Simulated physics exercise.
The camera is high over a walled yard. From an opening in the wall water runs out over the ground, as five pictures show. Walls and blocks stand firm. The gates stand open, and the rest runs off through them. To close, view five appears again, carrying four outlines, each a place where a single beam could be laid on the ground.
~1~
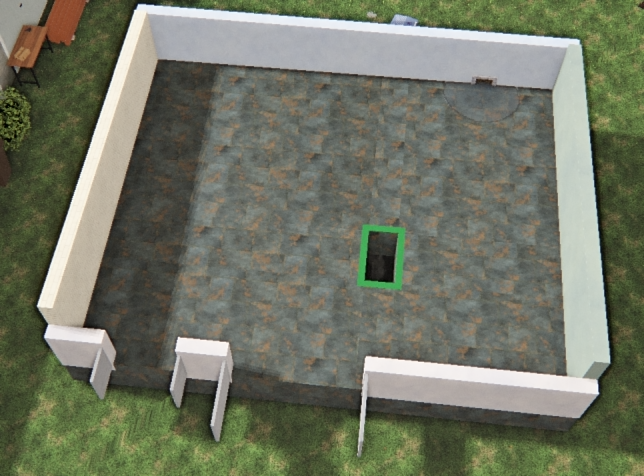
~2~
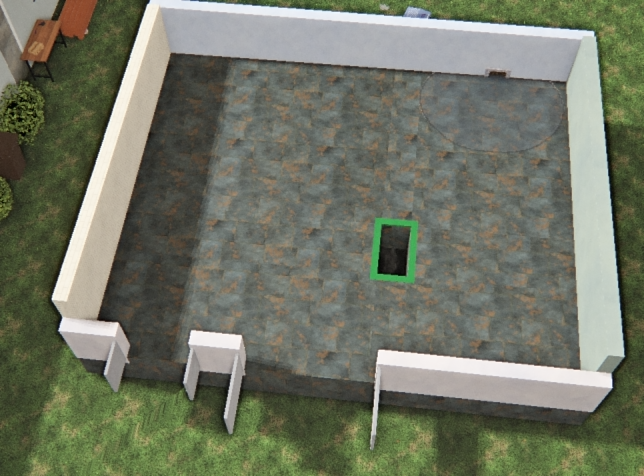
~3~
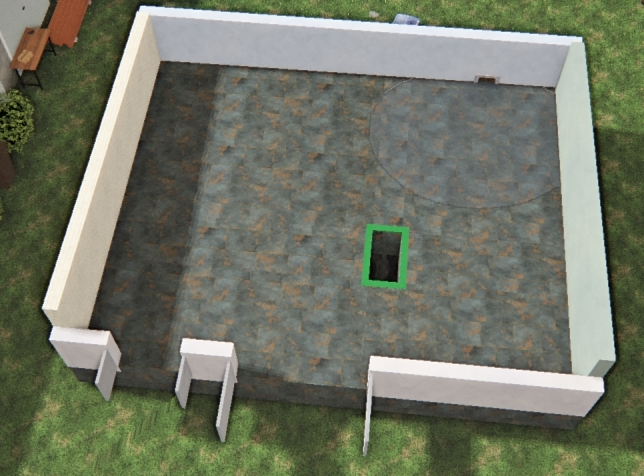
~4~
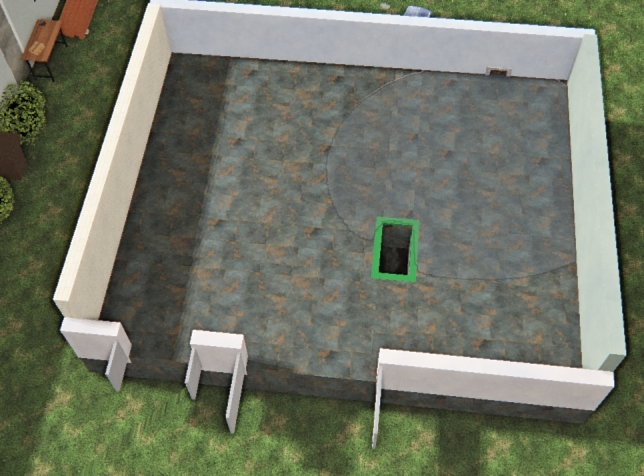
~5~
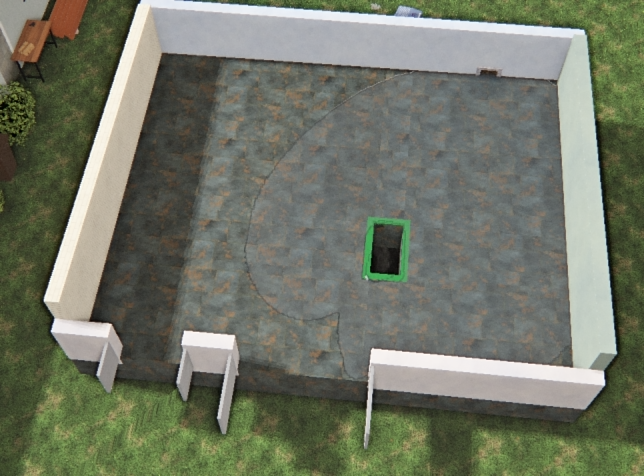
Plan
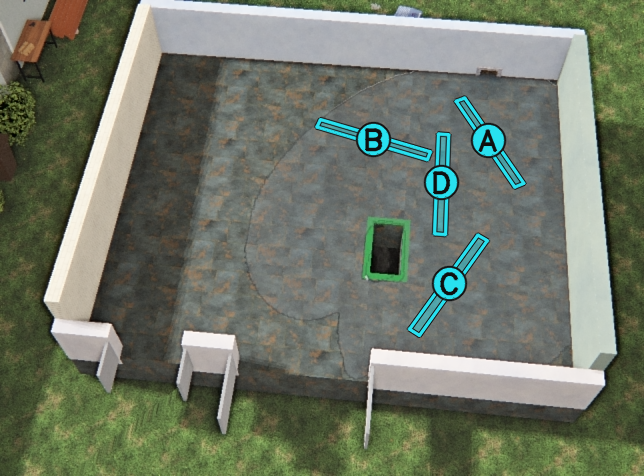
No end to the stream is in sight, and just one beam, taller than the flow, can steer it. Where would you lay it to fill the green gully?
Take C.
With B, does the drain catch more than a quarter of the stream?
No, it does not.
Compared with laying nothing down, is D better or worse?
Position D is worse.
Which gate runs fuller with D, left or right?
The right gate.
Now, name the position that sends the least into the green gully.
Here it is position A.
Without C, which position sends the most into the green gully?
It is B.
On the marked copy, A from (460, 99) to (519, 185); B from (318, 123) to (428, 155); C from (414, 332) to (482, 237); D from (440, 234) to (443, 134).
For position A, about 6 % of the stream goes into the green gully, about 93 % out by the gates.
For position B, about 17 % of the stream goes into the green gully, about 82 % out by the gates.
For position C, about 26 % of the stream goes into the green gully, about 73 % out by the gates.
For position D, about 10 % of the stream goes into the green gully, about 89 % out by the gates.
